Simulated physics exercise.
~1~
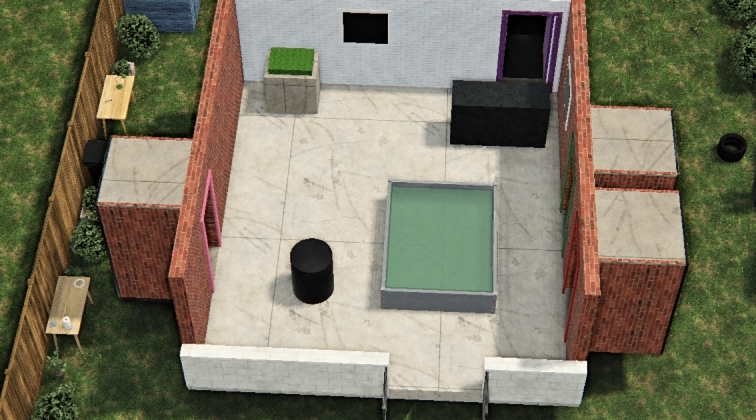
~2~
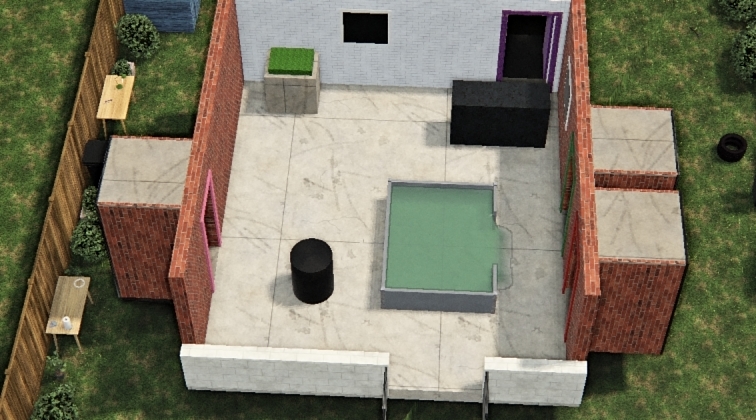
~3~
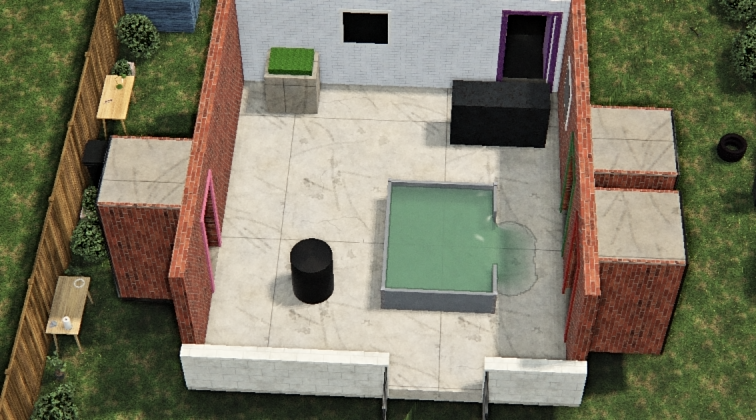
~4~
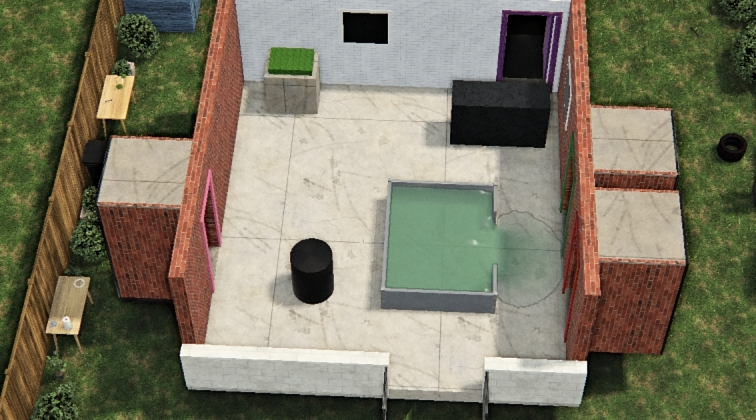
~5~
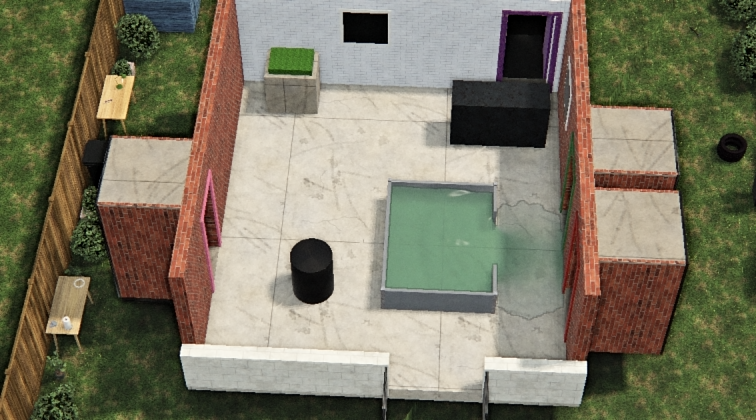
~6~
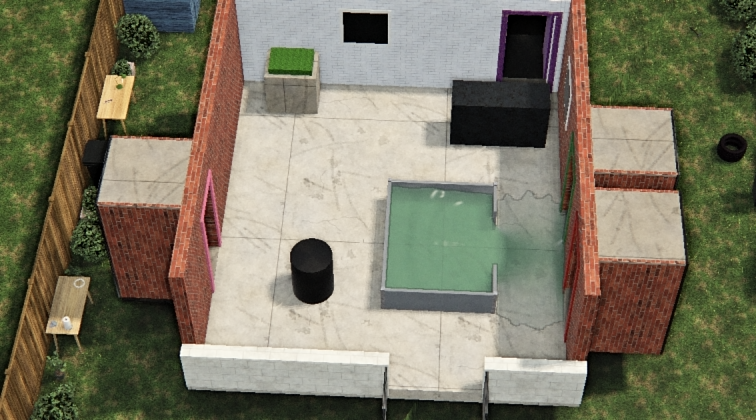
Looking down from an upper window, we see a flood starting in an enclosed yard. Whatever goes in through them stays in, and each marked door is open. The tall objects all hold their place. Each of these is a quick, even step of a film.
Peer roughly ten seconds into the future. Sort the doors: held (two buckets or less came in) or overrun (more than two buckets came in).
Sorted: Purple door held, green door overrun, pink door held, red door held.
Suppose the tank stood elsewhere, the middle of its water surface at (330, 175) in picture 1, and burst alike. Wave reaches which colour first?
That would be the one in green.
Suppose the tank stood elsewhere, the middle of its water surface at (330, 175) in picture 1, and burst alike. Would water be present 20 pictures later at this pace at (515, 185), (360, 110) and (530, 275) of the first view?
In that order: Reached by the flood, not reached, reached by the flood.
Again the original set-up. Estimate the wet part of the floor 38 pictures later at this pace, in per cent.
70 %.
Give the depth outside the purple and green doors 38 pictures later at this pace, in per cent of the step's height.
Estimate, in order: 50 and 120 percent.
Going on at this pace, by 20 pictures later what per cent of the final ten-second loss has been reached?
Close to 55 %.
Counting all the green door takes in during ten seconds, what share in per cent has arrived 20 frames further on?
It should be near 80 percent of the ten-second total.
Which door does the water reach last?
I'd go with the pink one.
A moment on, water covers 10 % of the floor; the purple door not reached, the green door over two buckets in, the pink door not reached, the red door wet at the sill, nothing in.
Next, water covers 20 % of the floor; the purple door not reached, the green door far over two buckets in, the pink door not reached, the red door under two buckets in.
Then, water covers 35 % of the floor; the purple door wet at the sill, nothing in, the green door far over two buckets in, the pink door not reached, the red door under two buckets in.
Later, water covers 70 % of the floor; the purple door wet at the sill, nothing in, the green door far over two buckets in, the pink door not reached, the red door under two buckets in.
In the end, water covers 90 % of the floor; the purple door wet at the sill, nothing in, the green door far over two buckets in, the pink door under two buckets in, the red door under two buckets in.
